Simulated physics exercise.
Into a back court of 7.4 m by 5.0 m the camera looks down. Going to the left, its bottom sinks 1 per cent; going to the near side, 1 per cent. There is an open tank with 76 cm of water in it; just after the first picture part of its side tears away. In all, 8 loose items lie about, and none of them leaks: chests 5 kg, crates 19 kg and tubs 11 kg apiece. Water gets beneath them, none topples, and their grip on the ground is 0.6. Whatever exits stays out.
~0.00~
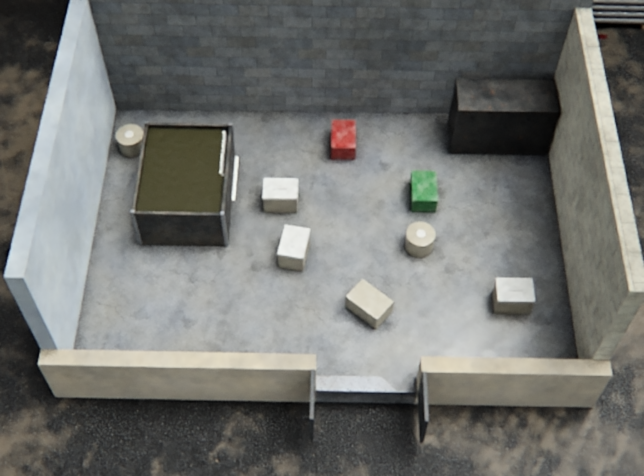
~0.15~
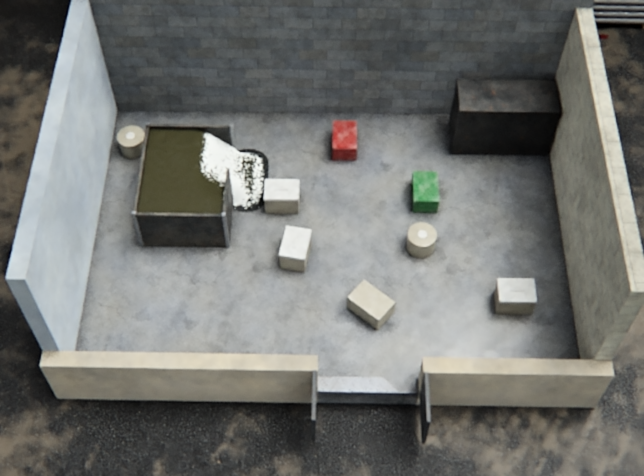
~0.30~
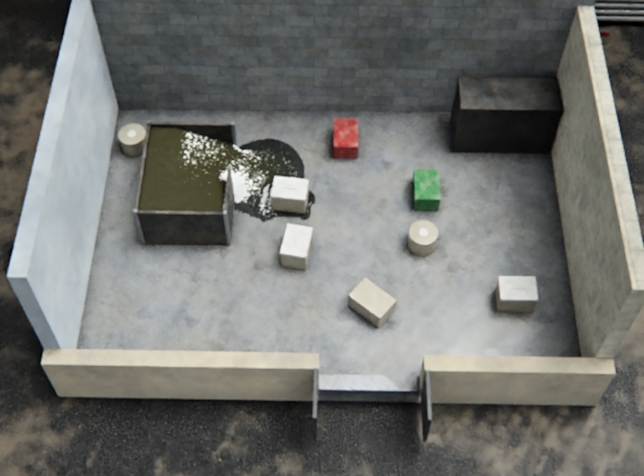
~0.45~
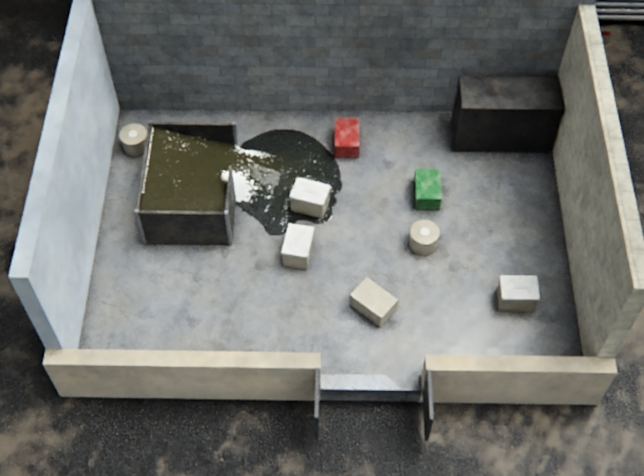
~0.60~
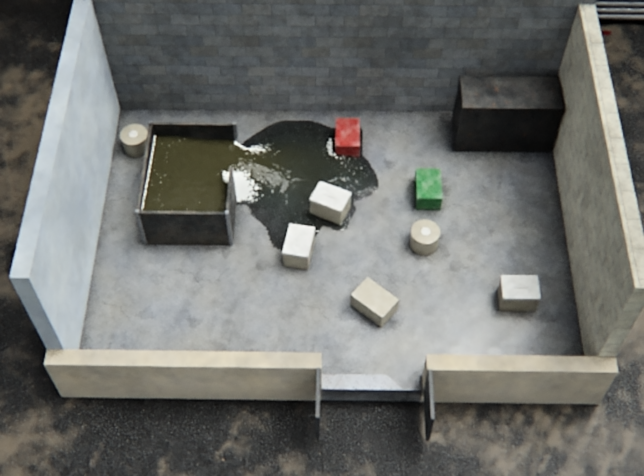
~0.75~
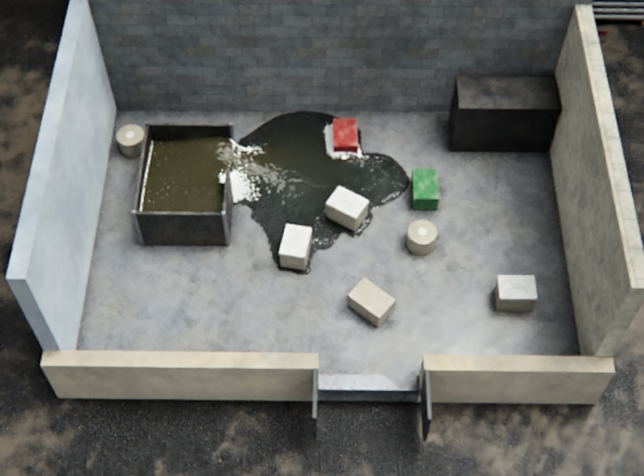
In a walled court seen from above, an open tank of murky liquid stands at the left among scattered pale, red and green blocks. Its right side gives way and liquid pours out, spreading rightward in a dark pool that pushes one white block along and reaches the red one.
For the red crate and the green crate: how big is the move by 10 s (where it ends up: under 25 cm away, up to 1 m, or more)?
At the end, the red crate ends a long way off; the green crate ends a long way off.
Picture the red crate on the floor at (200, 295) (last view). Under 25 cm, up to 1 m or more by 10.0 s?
What happens is that it keeps still.
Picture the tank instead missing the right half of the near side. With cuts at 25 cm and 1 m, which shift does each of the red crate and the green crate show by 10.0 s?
Outcome - red crate: No real movement, green crate: No real movement.
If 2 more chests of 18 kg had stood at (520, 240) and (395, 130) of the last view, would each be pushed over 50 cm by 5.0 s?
So it goes across the line, then across the line.
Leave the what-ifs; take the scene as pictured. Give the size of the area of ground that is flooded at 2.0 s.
I'd estimate close to 19 m2.
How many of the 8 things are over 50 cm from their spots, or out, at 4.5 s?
My count gives 5.
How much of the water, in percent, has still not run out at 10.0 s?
Still held: Near 88 %.
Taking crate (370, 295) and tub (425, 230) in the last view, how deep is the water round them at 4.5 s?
Around 1 cm and 7 cm.
After 2.0 s the red crate is near (440, 111), 1.6 m from its start, afloat; the green crate is near (499, 192), 1.2 m from its start, aground; 0 of 8 are out; 2 afloat.
After 4.5 s the red crate is near (440, 127), 1.6 m from its start, afloat; the green crate is near (556, 263), 2.4 m from its start, afloat; 0 of 8 are out; 4 afloat.
After 7.0 s the red crate is near (453, 169), 1.9 m from its start, aground; the green crate is near (541, 338), 3.2 m from its start, afloat; 0 of 8 are out; 4 afloat.
After 10.0 s the red crate is near (453, 169), 1.9 m from its start, aground; the green crate is near (520, 342), 3.1 m from its start, aground; 1 of 8 are out; 2 afloat.
